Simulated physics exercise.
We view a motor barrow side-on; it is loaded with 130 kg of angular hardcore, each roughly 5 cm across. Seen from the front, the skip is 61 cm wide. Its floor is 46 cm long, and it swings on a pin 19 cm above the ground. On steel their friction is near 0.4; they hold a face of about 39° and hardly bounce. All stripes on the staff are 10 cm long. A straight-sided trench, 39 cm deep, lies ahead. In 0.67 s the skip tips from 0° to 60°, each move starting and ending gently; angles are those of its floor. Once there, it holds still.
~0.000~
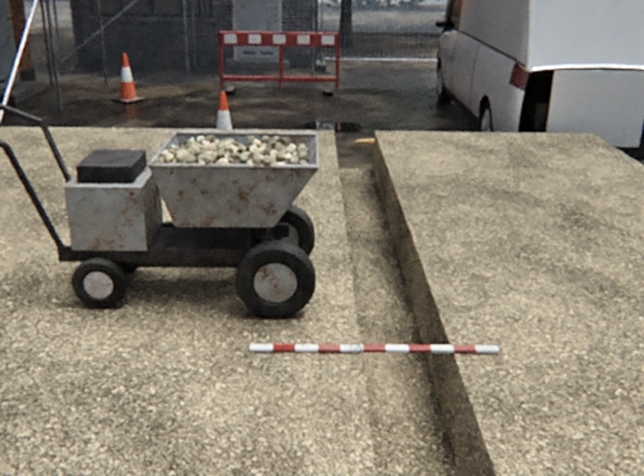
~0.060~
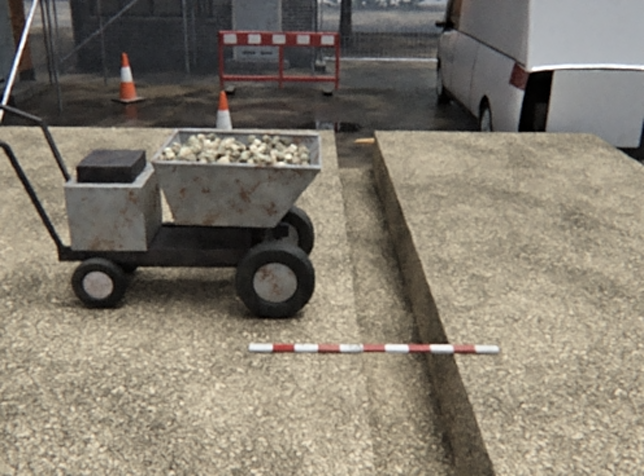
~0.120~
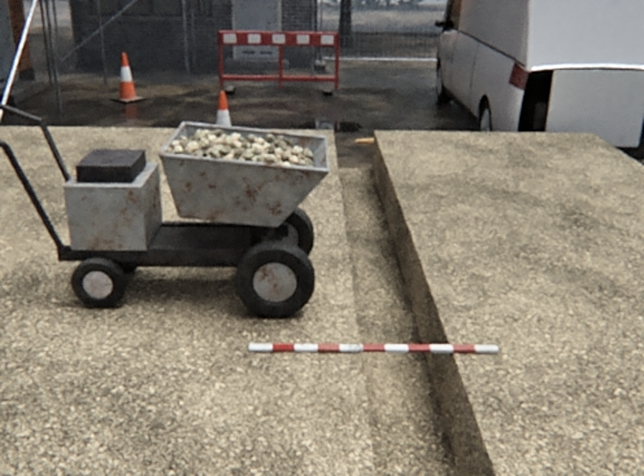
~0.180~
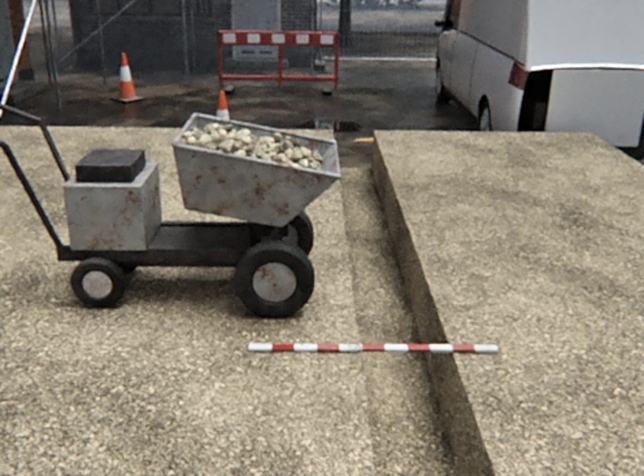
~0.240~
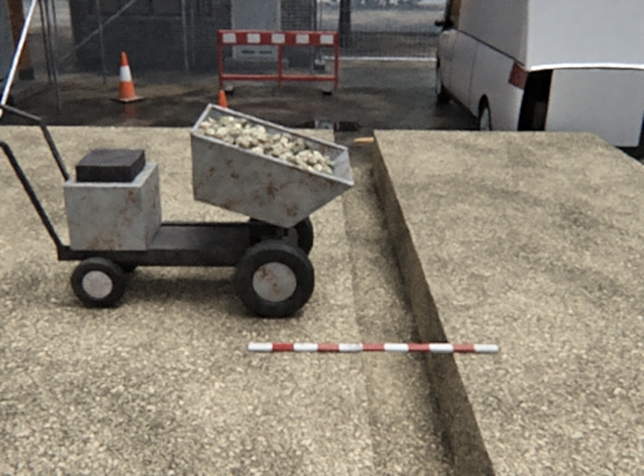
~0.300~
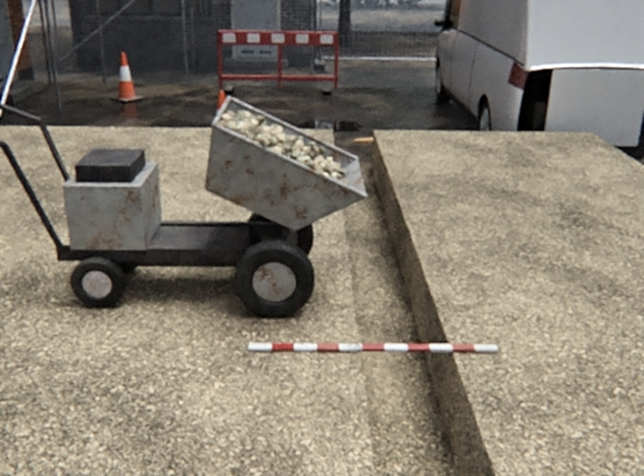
A grey, rust-marked skip full of pale stones sits on a dark-wheeled motor barrow, seen side-on from slightly above, on gravelly ground beside a straight trench. A red-and-white staff lies across the trench in front, with orange cones, a barrier and a white van behind. The skip's left end rises steadily, tilting it and its stones toward the right, while barrow and camera stay still.
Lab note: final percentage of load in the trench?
Approx. 20 %.
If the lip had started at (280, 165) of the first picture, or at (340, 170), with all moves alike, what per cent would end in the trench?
First place roughly 40%, second roughly 10%.
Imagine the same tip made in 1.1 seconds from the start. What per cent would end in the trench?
It would come to roughly 20 per cent.
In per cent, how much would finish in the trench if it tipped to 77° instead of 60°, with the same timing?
It would be close to 65 percent.
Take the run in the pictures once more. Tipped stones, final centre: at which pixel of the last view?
Around (438, 290).
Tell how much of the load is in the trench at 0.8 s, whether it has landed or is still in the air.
By then, around 10 percent.
After 0.5 s the floor is at 50°; 100 % in the skip; the foremost stones are at (380, 215).
After 0.8 s the floor is at 60°; 90 % in the skip, 9 % in the trench, 1 % past the trench; the foremost stones are at (446, 268).
After 1.1 s the floor is at 60°; 65 % in the skip, 14 % in the trench, 20 % past the trench; the foremost stones are at (549, 302).
After 3.1 s the floor is at 60°; 60 % in the skip, 20 % in the trench, 20 % past the trench; the foremost stones are at (589, 302).
